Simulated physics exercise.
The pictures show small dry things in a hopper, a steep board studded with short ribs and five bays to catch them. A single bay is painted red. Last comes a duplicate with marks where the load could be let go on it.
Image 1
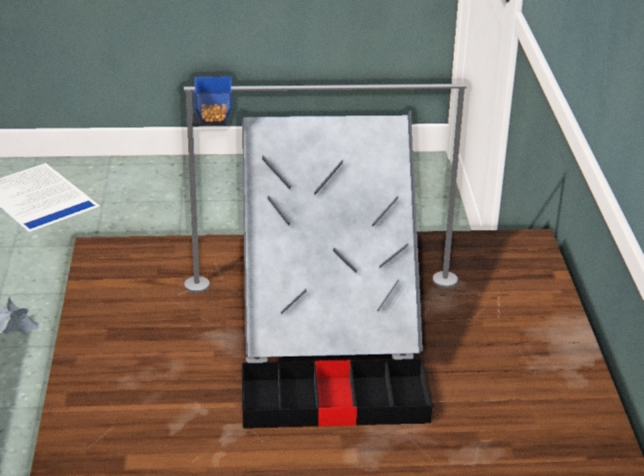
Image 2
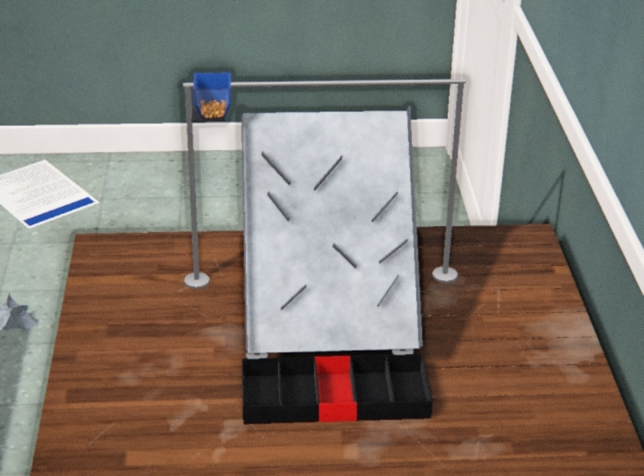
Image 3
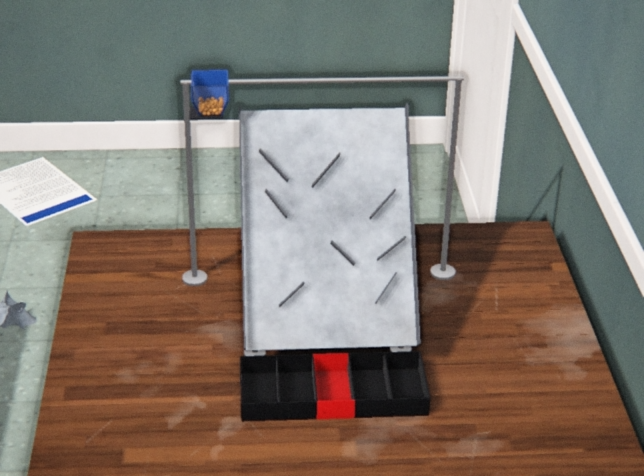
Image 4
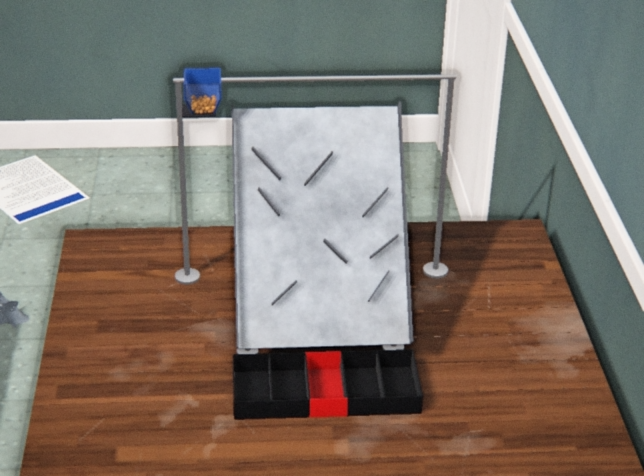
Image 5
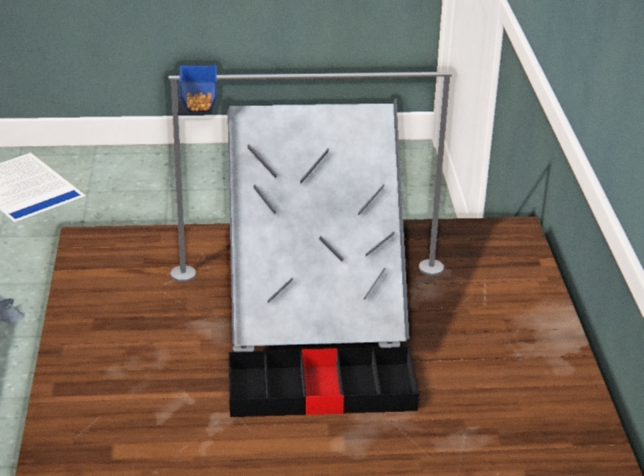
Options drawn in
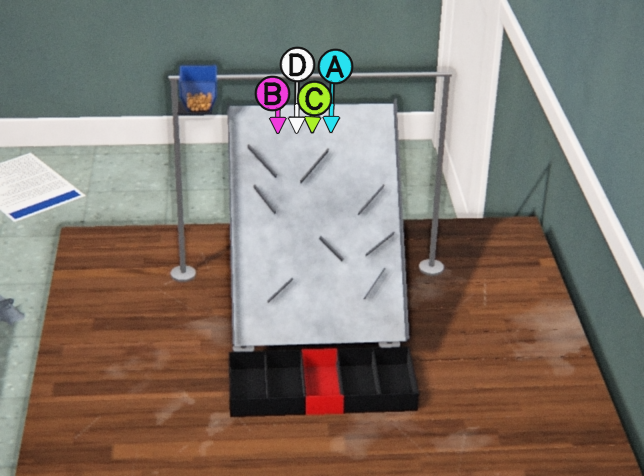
Blue hopper of small dry pieces staying still above a steep ribbed board and five bays, as the view shifts slightly.
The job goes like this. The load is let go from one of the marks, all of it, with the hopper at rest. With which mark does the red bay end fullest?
Best: B.
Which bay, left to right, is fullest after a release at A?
It is the fourth one.
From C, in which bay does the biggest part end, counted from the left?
It is the first one.
On the marked copy, mark A meets the board at (331, 126); mark B meets the board at (277, 127); mark C meets the board at (312, 126); mark D meets the board at (296, 127).
If A is chosen, roughly a quarter in the red bay, the larger part in other bays, just a few outside the box.
If B is chosen, roughly two thirds in the red bay, roughly a quarter in other bays, about a tenth outside the box.
If C is chosen, roughly a quarter in the red bay, roughly two thirds in other bays, about a tenth outside the box.
If D is chosen, roughly a quarter in the red bay, roughly two thirds in other bays, about a tenth outside the box.
